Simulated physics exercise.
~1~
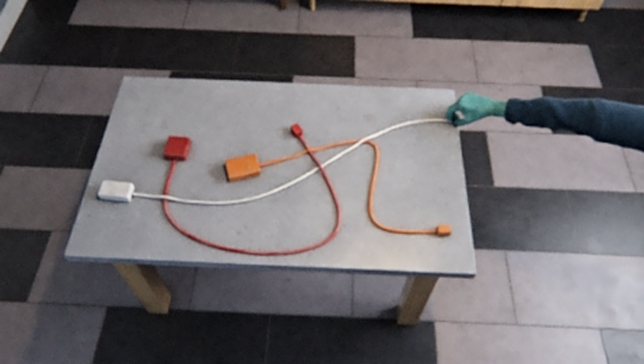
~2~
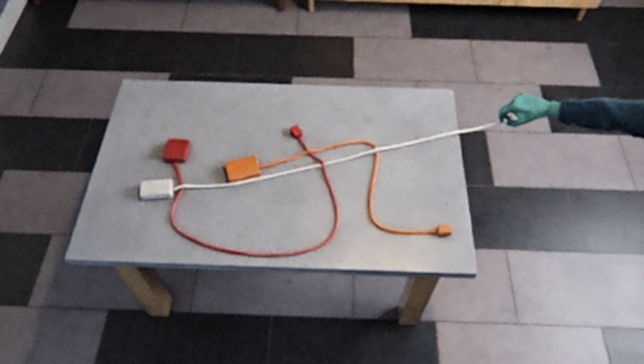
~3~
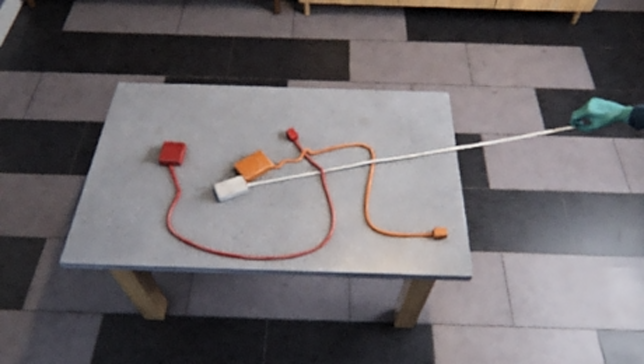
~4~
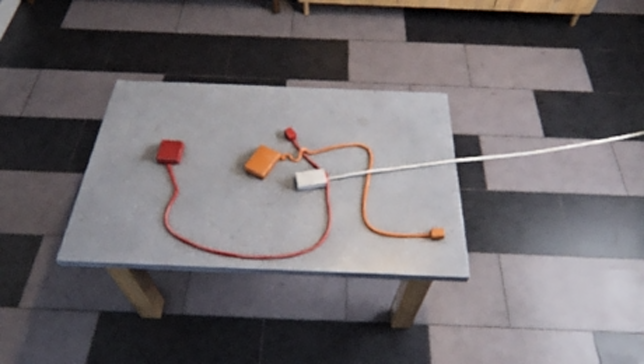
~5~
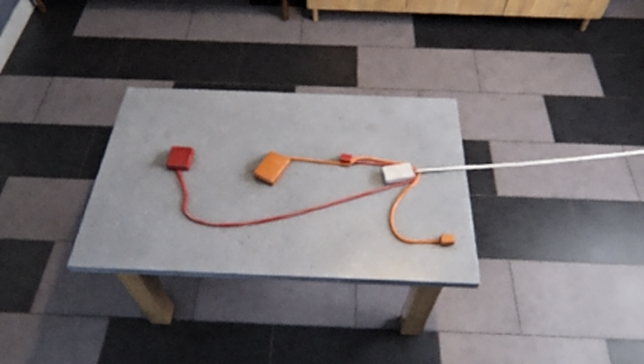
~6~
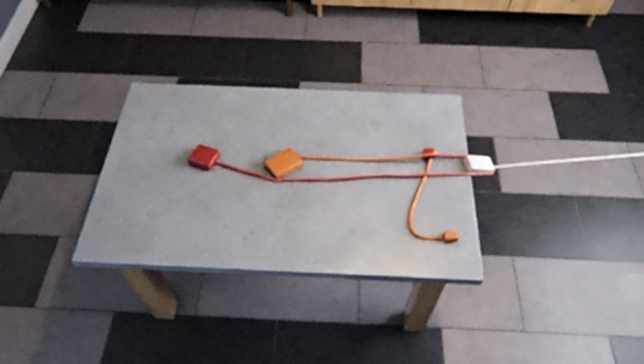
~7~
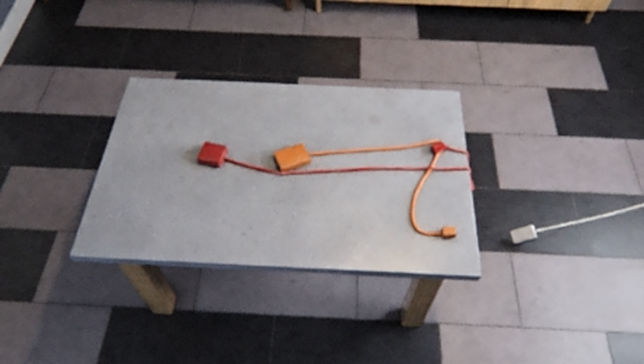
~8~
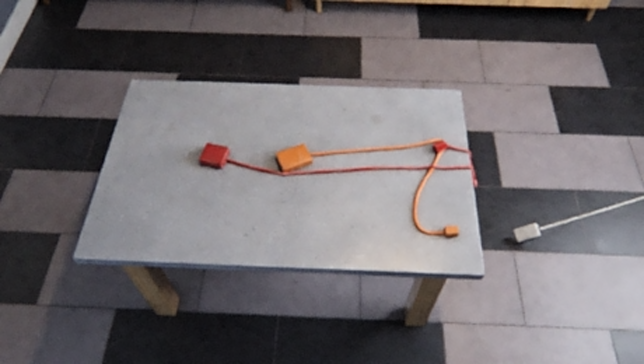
A gloved hand drew a white cable rightwards across a grey table, dragging its charger along, which shifted the orange charger and then the red one and pulled the red cable nearly straight, until the white charger dropped off the right edge.
